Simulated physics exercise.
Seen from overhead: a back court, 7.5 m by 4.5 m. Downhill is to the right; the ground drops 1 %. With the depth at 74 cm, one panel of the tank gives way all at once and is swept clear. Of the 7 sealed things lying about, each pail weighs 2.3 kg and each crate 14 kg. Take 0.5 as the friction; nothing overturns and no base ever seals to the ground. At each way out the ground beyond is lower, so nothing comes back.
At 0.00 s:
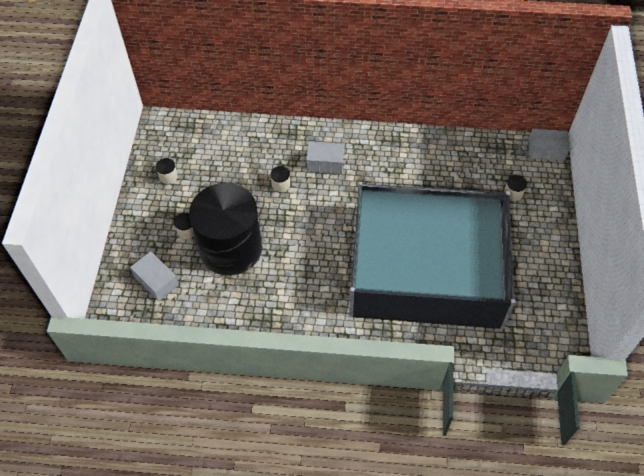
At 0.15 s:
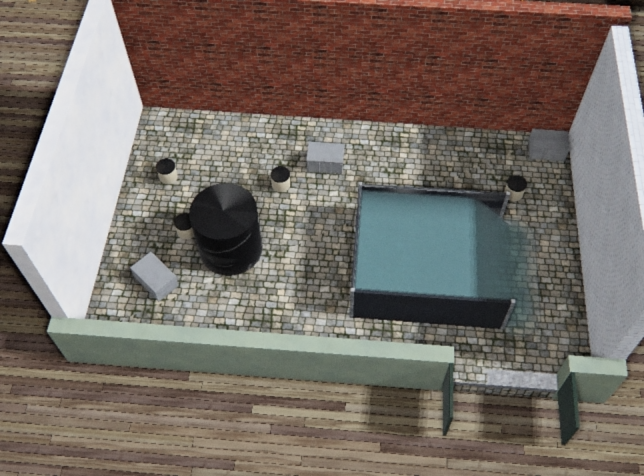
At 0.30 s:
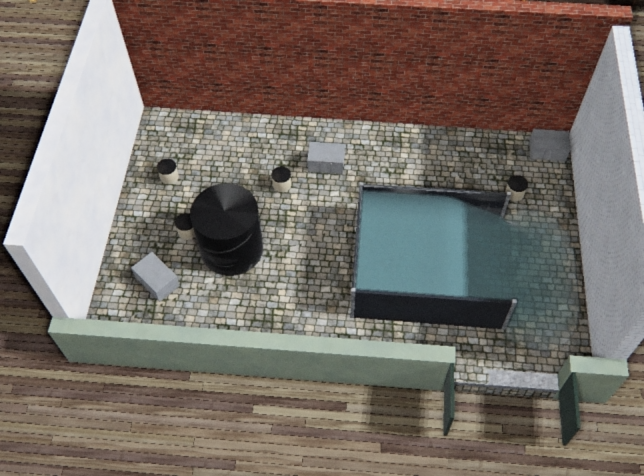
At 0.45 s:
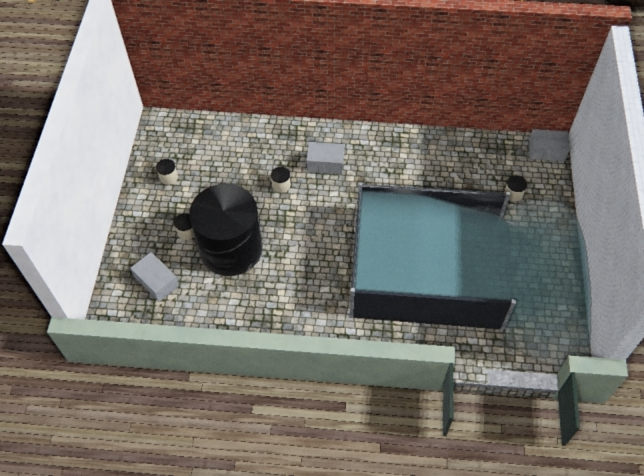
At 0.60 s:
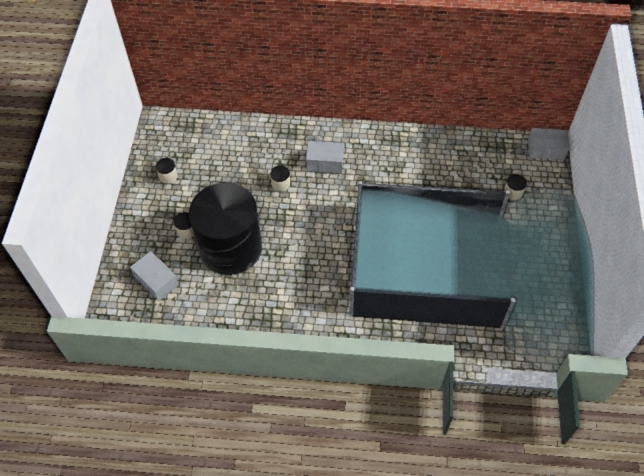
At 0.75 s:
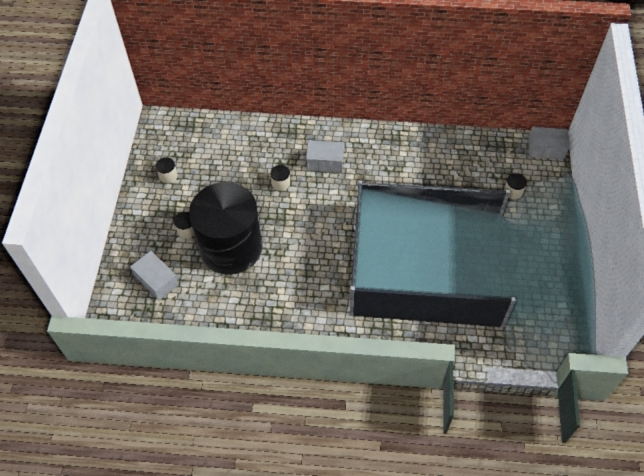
In this clip, a walled, stone-paved court holds a black cylinder, small pots, grey blocks and a dark-sided tank of blue-green water; the tank's right side opens and water spreads rightward across the paving to the white wall.
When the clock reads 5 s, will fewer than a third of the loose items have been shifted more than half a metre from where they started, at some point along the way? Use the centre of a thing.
My guess is the middle band, from a third up to two thirds.
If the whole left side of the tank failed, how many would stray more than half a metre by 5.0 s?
The answer then is 5.
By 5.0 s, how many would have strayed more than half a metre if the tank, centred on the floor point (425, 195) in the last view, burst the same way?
Result: 3 of them.
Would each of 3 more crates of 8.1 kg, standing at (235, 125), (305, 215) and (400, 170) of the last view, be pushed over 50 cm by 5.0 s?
First exceeds it, second exceeds it, third exceeds it.
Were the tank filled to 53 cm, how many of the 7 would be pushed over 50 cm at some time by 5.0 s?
That would make 3 of them.
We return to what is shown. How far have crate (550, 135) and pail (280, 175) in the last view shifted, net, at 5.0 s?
The first is off by 650 cm, the second by 150 cm.
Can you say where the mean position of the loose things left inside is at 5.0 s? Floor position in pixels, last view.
Around (219, 208).
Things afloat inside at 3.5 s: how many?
At that time the total is 0.
After 1.1 s 0 of 7 are over 50 cm from their spots; 0 afloat.
After 2.2 s 1 of 7 are over 50 cm from their spots; 1 afloat.
After 3.5 s 3 of 7 are over 50 cm from their spots; 0 afloat.
After 5.0 s 4 of 7 are over 50 cm from their spots, and 4 have been at some point; 1 afloat.
